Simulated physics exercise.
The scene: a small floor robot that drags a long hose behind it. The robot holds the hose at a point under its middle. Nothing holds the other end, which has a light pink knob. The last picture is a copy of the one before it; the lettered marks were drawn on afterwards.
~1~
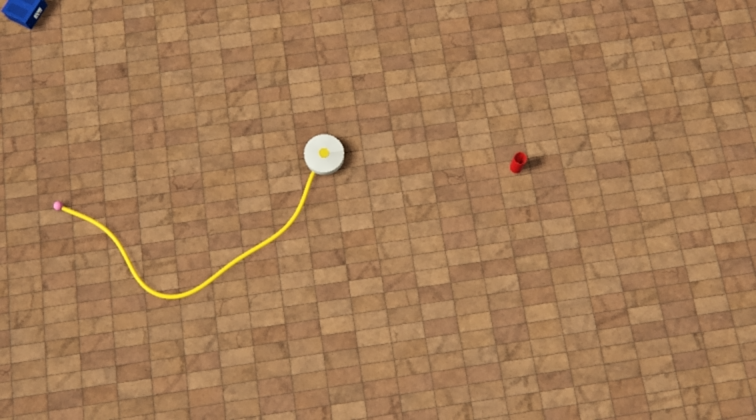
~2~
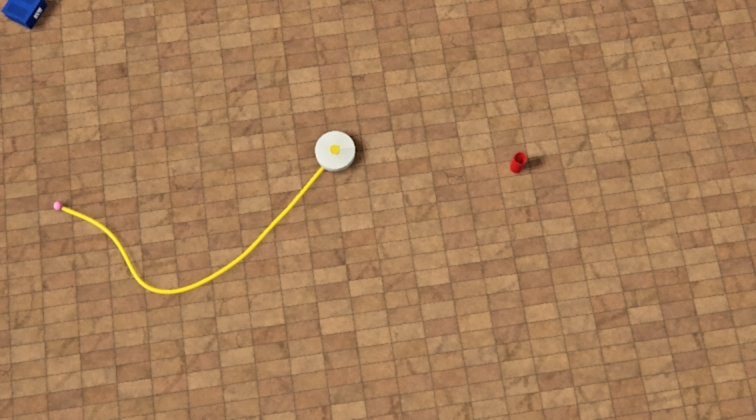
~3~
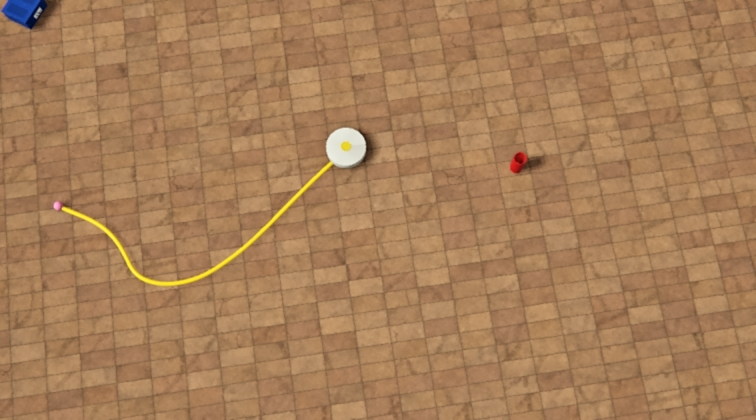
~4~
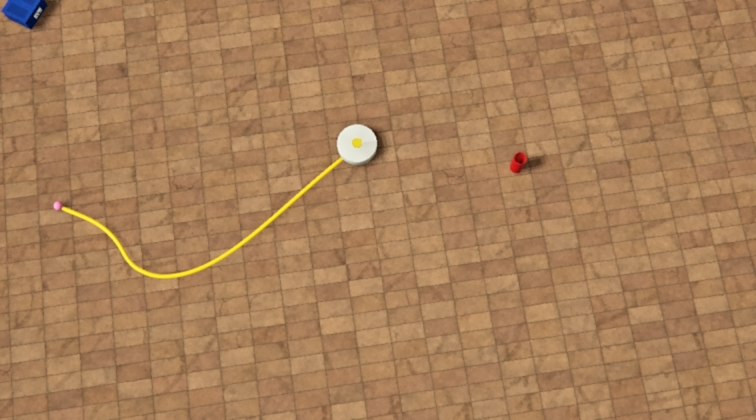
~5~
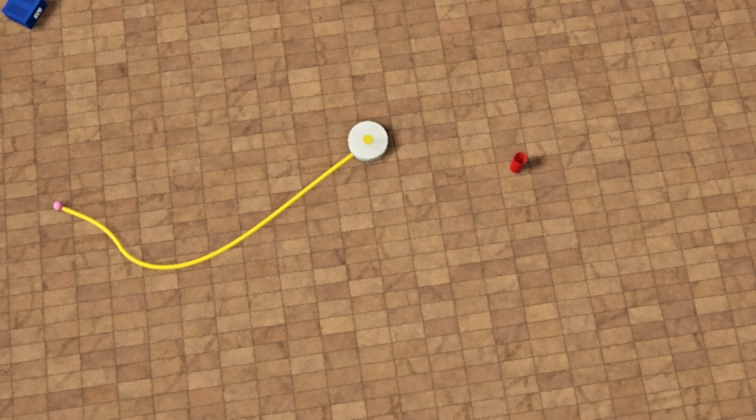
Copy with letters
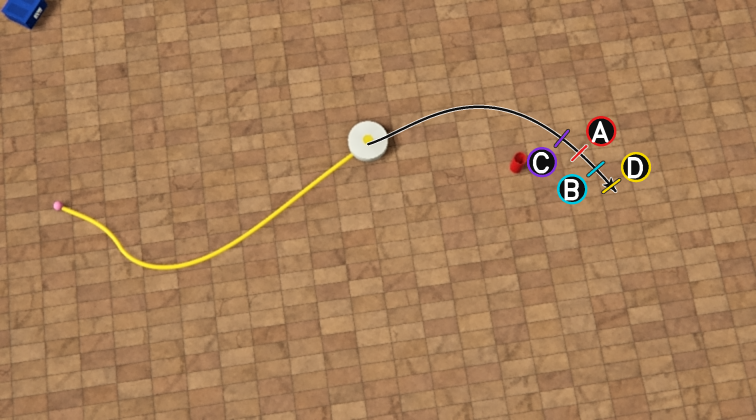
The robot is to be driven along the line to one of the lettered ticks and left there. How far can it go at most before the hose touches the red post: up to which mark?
As far as tick B.
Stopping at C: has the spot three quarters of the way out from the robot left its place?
Yes.
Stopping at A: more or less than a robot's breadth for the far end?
More.
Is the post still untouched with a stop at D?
For that mark, no.
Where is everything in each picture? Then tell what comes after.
The first frame shows red post (518, 163); robot (324, 155); free end (59, 206).
The second frame shows robot (335, 152); red post (518, 163).
The third frame shows robot (346, 149); red post (518, 163).
The fourth frame shows robot (357, 145); red post (518, 163).
The fifth frame shows robot (368, 142); red post (518, 163); free end (59, 206).
On the copy, A at (579, 153); B at (596, 169); C at (562, 138); D at (611, 186); the route from (368, 144) via (501, 109) to (616, 191).
On B. First, robot (449, 108), middle of the hose (281, 184), free end (102, 221).
Then, robot (537, 119), middle of the hose (356, 154), free end (183, 208).
Finally, robot (597, 167), middle of the hose (411, 156), free end (235, 191); nothing has been touched.
By contrast, A is safe but short; C is safe but short; D brings the hose against the post.
